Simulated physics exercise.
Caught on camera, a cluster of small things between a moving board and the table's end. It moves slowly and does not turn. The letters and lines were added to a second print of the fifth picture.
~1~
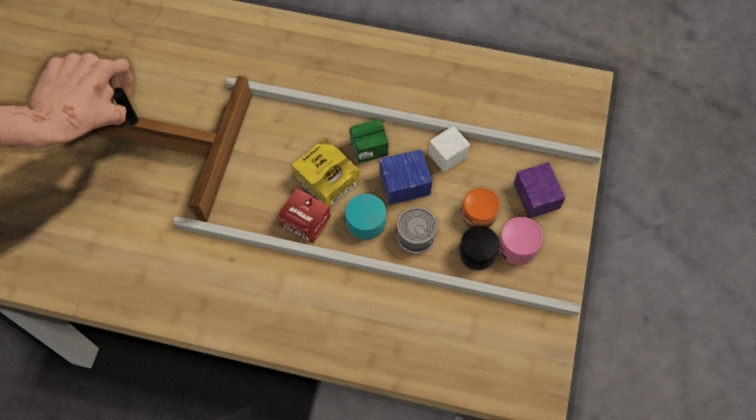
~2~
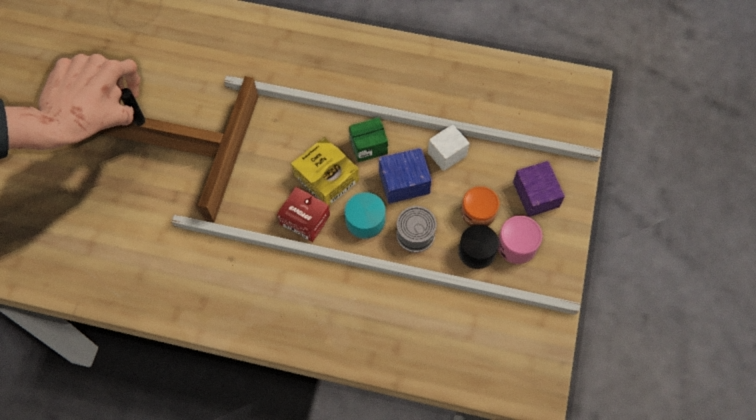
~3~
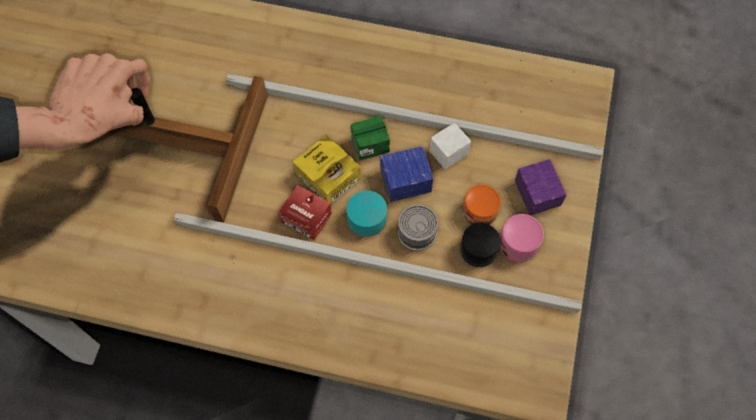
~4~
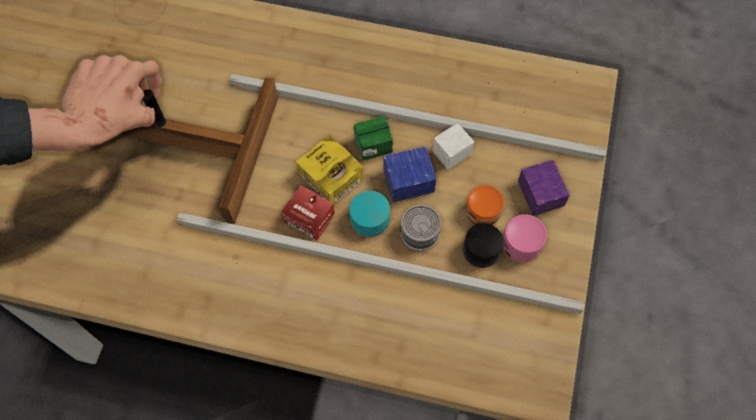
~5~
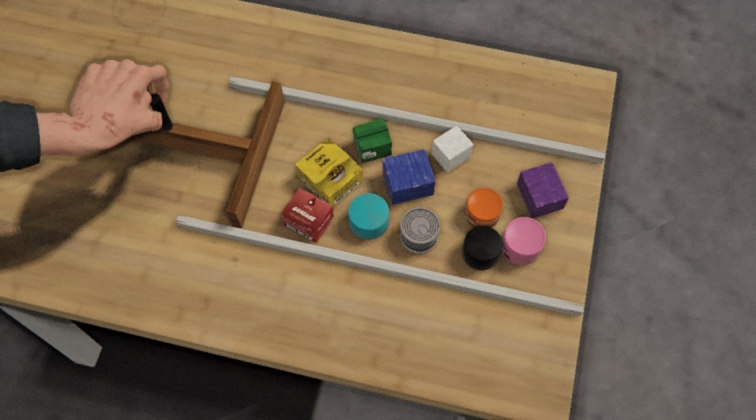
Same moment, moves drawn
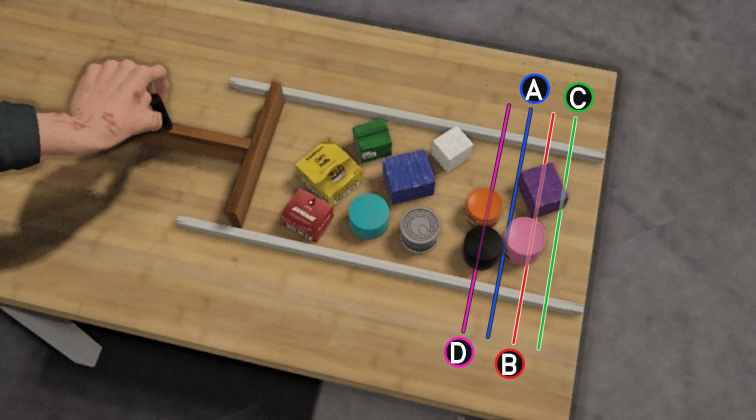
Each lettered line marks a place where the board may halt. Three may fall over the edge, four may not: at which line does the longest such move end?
No fourth one falls up to D.
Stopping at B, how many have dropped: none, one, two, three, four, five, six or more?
Six or more.
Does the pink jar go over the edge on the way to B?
Yes.
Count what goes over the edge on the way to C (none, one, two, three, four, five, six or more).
By then, six or more.
On the marked copy, A at (511, 216); B at (535, 221); C at (558, 226); D at (488, 211).
Following D. Soon after the start, board (337, 162); white block (457, 147); green box (380, 136).
Later, board (421, 180); pink jar (559, 245); purple block (555, 185).
In the end, board (487, 193); pink jar over the edge; purple block over the edge; three fallen.
As for the rest, A drops four; B drops seven; C drops eight.
